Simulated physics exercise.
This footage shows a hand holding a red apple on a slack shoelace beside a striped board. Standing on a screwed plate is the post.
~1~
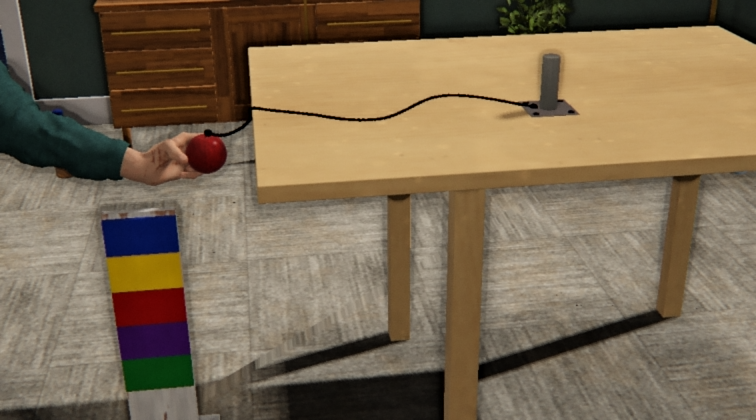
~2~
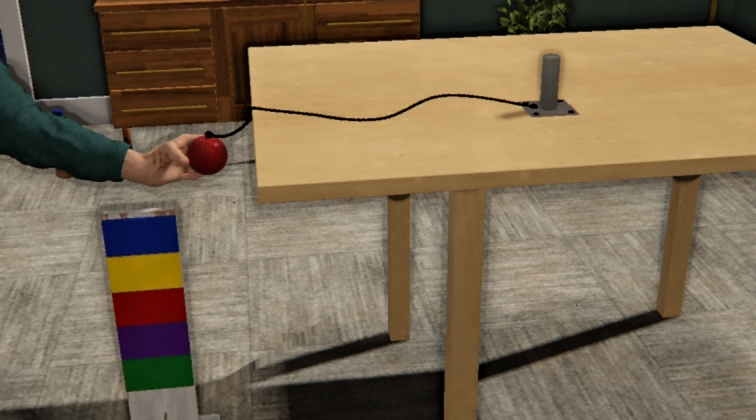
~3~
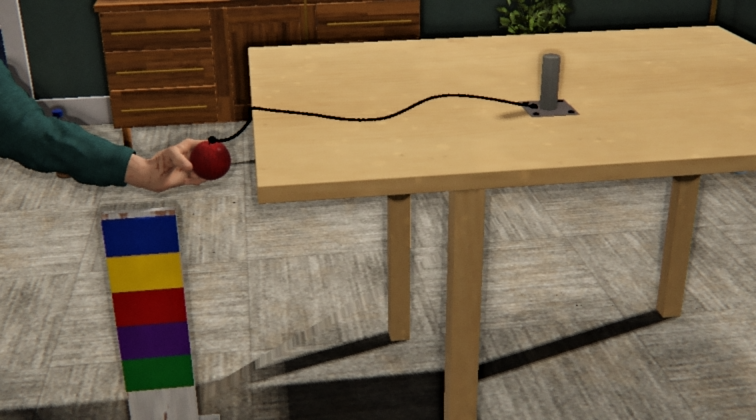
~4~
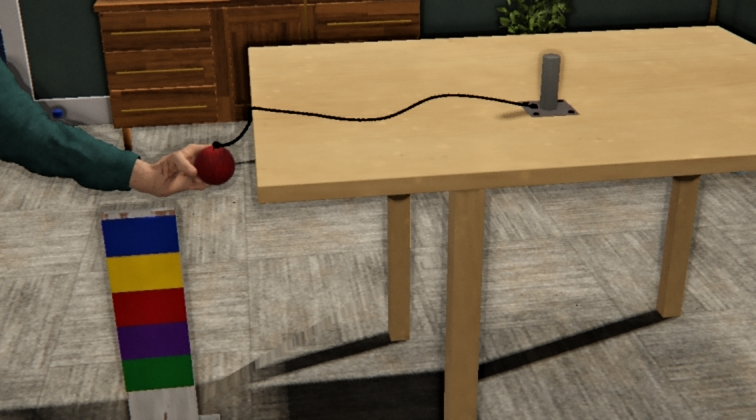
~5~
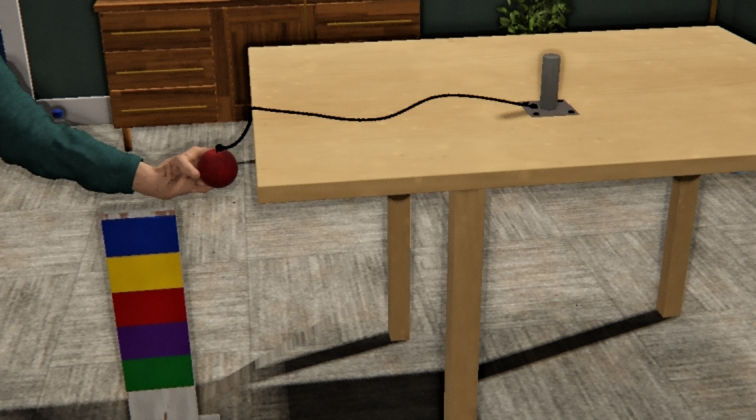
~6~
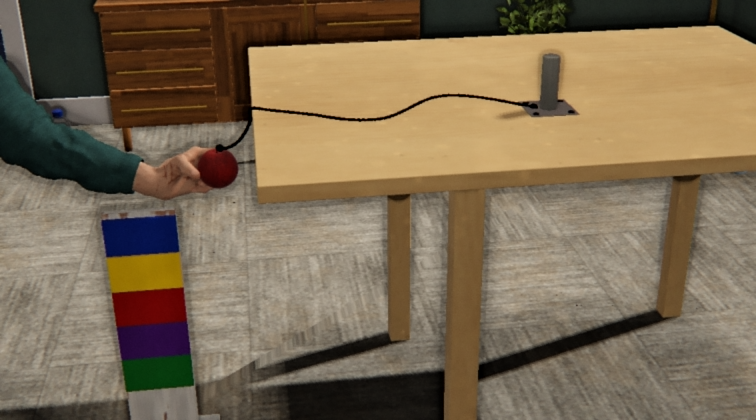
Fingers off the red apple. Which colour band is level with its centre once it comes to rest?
The blue band.
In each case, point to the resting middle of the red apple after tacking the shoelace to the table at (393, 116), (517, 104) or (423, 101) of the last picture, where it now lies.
Approximately (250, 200), (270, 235) and (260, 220) respectively.
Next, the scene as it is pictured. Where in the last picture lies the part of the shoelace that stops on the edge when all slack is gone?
You'll find it close to (297, 113).
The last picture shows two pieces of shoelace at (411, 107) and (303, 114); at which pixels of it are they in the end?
First point (382, 110), second point (255, 115).
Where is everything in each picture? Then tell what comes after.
In the first frame, red apple (206, 154); blue (141, 237); yellow (145, 274); red (150, 308); purple (154, 342); green (158, 374).
In the second frame, red apple (207, 155); shoelace through (502, 101) (440, 96) (396, 115) (334, 118) (266, 110).
In the third frame, red apple (211, 160).
In the fourth frame, red apple (215, 166); shoelace through (502, 101) (440, 96) (396, 115) (334, 118) (266, 110).
In the fifth frame, red apple (218, 168).
In the sixth frame, red apple (218, 168); shoelace through (502, 101) (440, 96) (396, 115) (334, 118) (266, 110).
Soon after, apple near (269, 229); level with blue.
Then, apple near (234, 234); level with blue.
At rest, apple near (267, 238); level with blue. Its centre hangs level with the blue band.
